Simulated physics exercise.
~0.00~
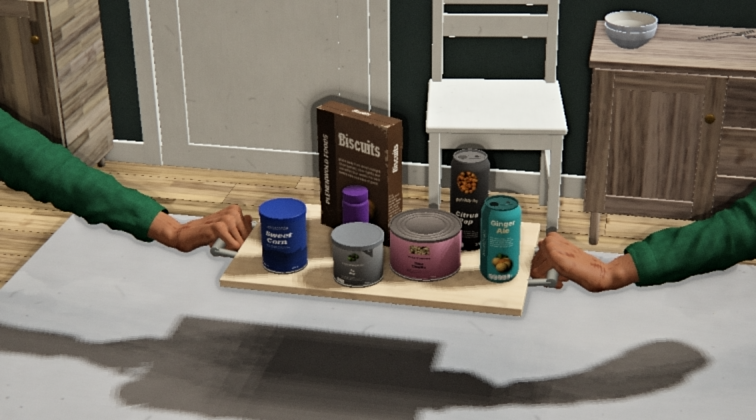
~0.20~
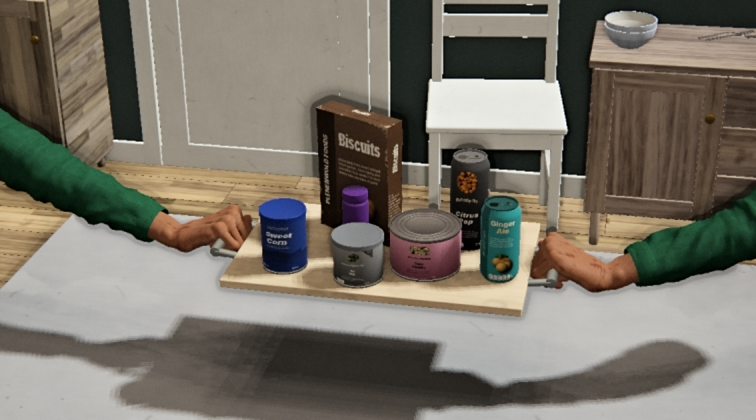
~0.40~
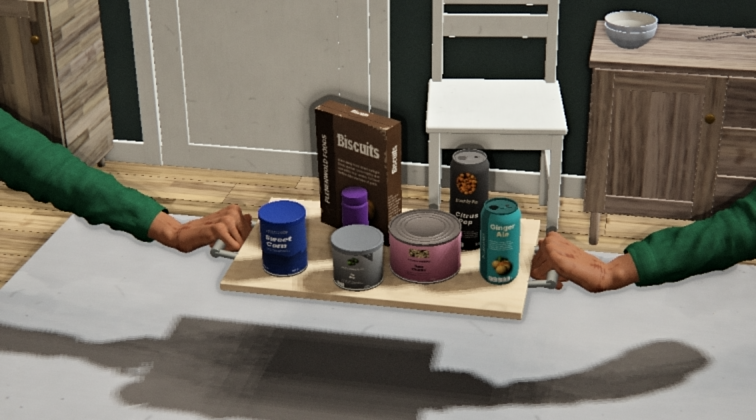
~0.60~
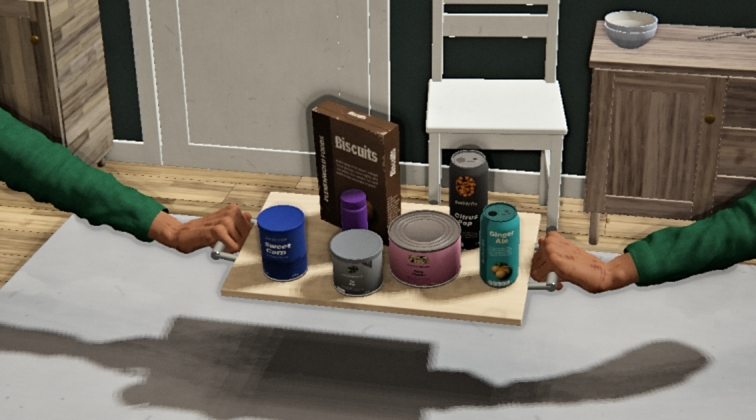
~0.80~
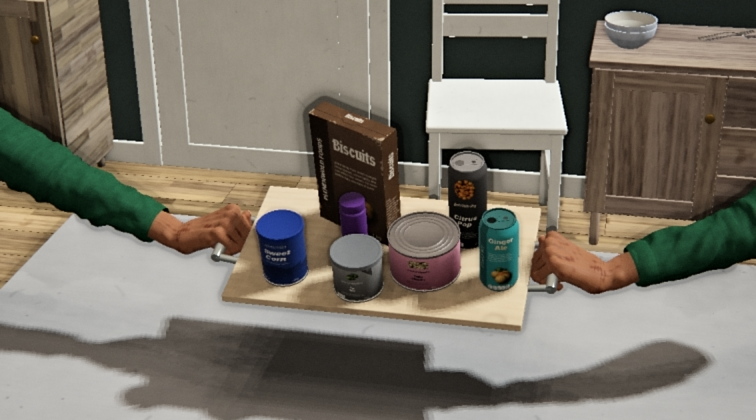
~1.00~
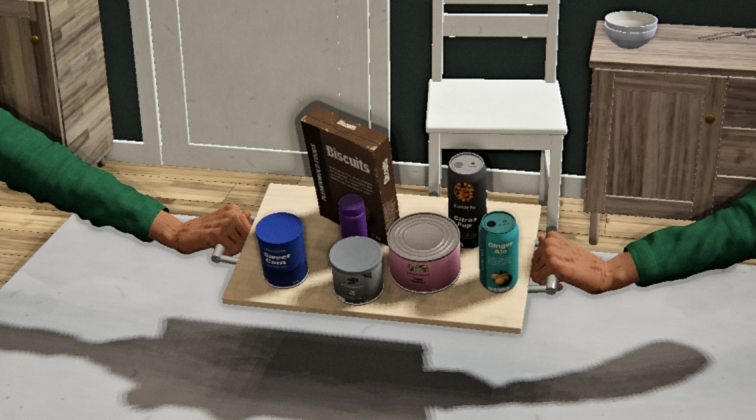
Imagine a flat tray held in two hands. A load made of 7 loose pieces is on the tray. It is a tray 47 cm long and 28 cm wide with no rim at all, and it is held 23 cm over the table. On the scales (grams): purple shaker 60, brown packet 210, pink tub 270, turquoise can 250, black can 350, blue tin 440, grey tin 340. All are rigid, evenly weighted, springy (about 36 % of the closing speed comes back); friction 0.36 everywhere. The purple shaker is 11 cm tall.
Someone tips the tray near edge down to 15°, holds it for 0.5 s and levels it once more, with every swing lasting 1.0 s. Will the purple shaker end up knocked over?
Yes, it goes over.
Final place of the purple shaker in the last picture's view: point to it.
In the end it sits at around (317, 263).
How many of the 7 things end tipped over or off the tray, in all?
I make it 2.
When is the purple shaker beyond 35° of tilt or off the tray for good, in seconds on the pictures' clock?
Around 1.2 s on the clock.
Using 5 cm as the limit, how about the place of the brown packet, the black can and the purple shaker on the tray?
Brown packet: Is displaced; black can: Remains in place; purple shaker: Is displaced.
By 1.20 s, tray tilted 15°, near edge down; purple shaker rocked 27° off its seat near (346, 234); brown packet rocked 29° off its seat.
By 1.40 s, tray tilted 15°, near edge down; purple shaker on its side near (324, 270); brown packet rocked 48° off its seat.
By 2.20 s, tray tilted 5°, near edge down; purple shaker on its side near (318, 269); brown packet rocked 49° off its seat; grey tin 2 cm from its spot.
When it is over (3.1 s), lying over on the tray, purple shaker and brown packet; the other 5 within 5 cm of the start. End places, in pixels of the last picture, purple shaker near (317, 263).
